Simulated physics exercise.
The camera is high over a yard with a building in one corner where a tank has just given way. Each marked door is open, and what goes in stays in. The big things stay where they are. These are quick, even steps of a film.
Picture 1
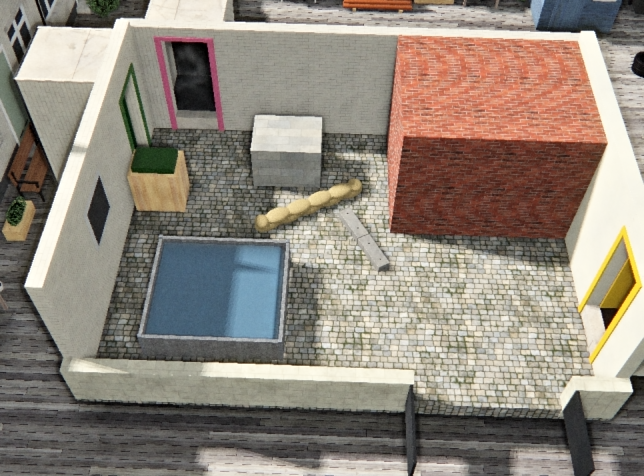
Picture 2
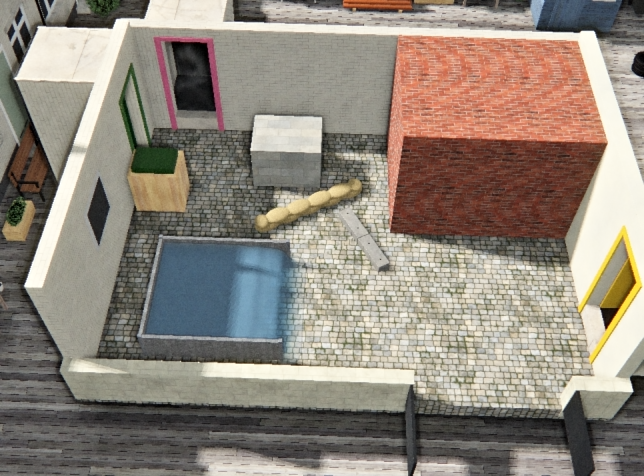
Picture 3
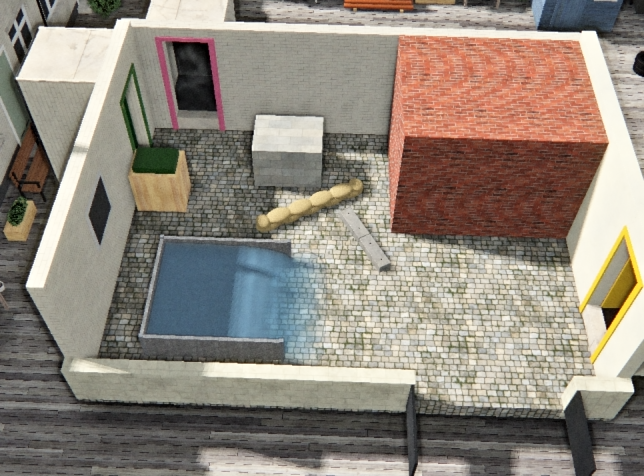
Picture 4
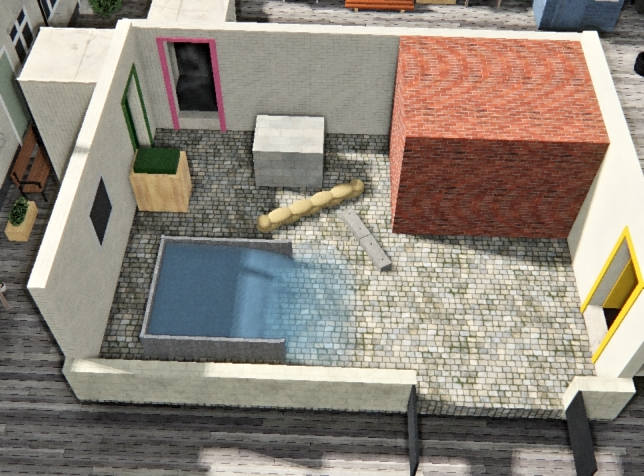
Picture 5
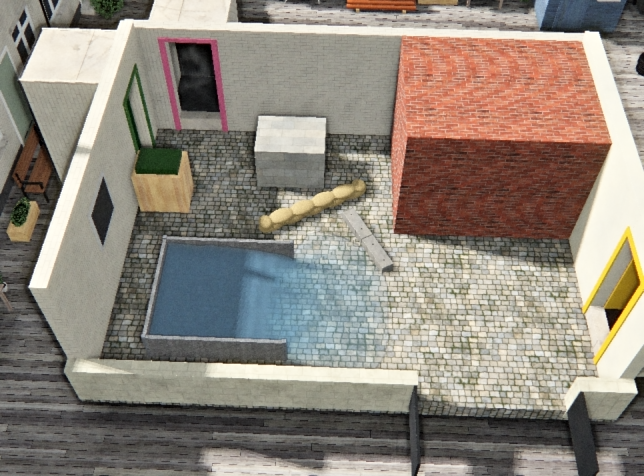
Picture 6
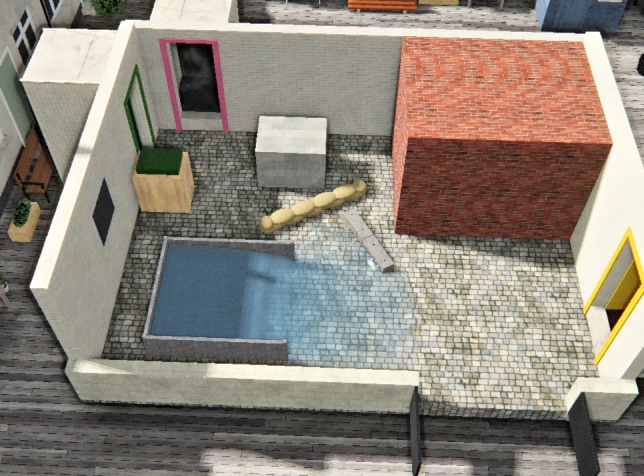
A walled yard holds an open tank as water pours out rightward across the paving.
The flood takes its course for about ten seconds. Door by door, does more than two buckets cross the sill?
In the end: The green door holds within the limit; the yellow door holds within the limit; the pink door holds within the limit.
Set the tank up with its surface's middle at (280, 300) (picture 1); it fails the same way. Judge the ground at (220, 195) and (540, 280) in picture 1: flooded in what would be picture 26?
In turn: No water, wet.
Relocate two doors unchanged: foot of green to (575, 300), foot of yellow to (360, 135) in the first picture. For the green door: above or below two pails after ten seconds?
In short: Green lets more in.
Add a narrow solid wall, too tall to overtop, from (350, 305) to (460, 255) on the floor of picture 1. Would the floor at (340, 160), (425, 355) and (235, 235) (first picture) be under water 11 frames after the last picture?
In that order: Not flooded, flooded, no water.
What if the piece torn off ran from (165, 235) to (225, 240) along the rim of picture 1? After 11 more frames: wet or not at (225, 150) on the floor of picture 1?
At that place: Flooded.
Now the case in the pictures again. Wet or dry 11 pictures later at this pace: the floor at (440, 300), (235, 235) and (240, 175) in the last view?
In that order: Under water, clear, no water.
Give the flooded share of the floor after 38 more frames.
Close to 65 %.
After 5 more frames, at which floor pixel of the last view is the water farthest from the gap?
I would point to (530, 330).
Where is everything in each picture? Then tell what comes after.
In the first frame, still water in the open tank at (218, 289).
In the second frame, water pours out at (283, 303) and has run to (291, 258).
In the third frame, water pours out at (284, 304) and has run to (302, 367).
In the fourth frame, the front is at a hidden place, out from the gap at (286, 304).
In the fifth frame, water pours out at (287, 305) and has run to a hidden place.
In the sixth frame, the front is at (404, 356), out from the gap at (288, 305).
A moment on, water covers 30 % of the floor; the green door not reached, the yellow door not reached, the pink door not reached.
Next, water covers 50 % of the floor; the green door not reached, the yellow door wet at the sill, nothing in, the pink door not reached.
Then, water covers 55 % of the floor; the green door not reached, the yellow door wet at the sill, nothing in, the pink door not reached.
Later, water covers 65 % of the floor; the green door not reached, the yellow door wet at the sill, nothing in, the pink door not reached.
In the end, water covers 80 % of the floor; the green door not reached, the yellow door wet at the sill, nothing in, the pink door not reached.
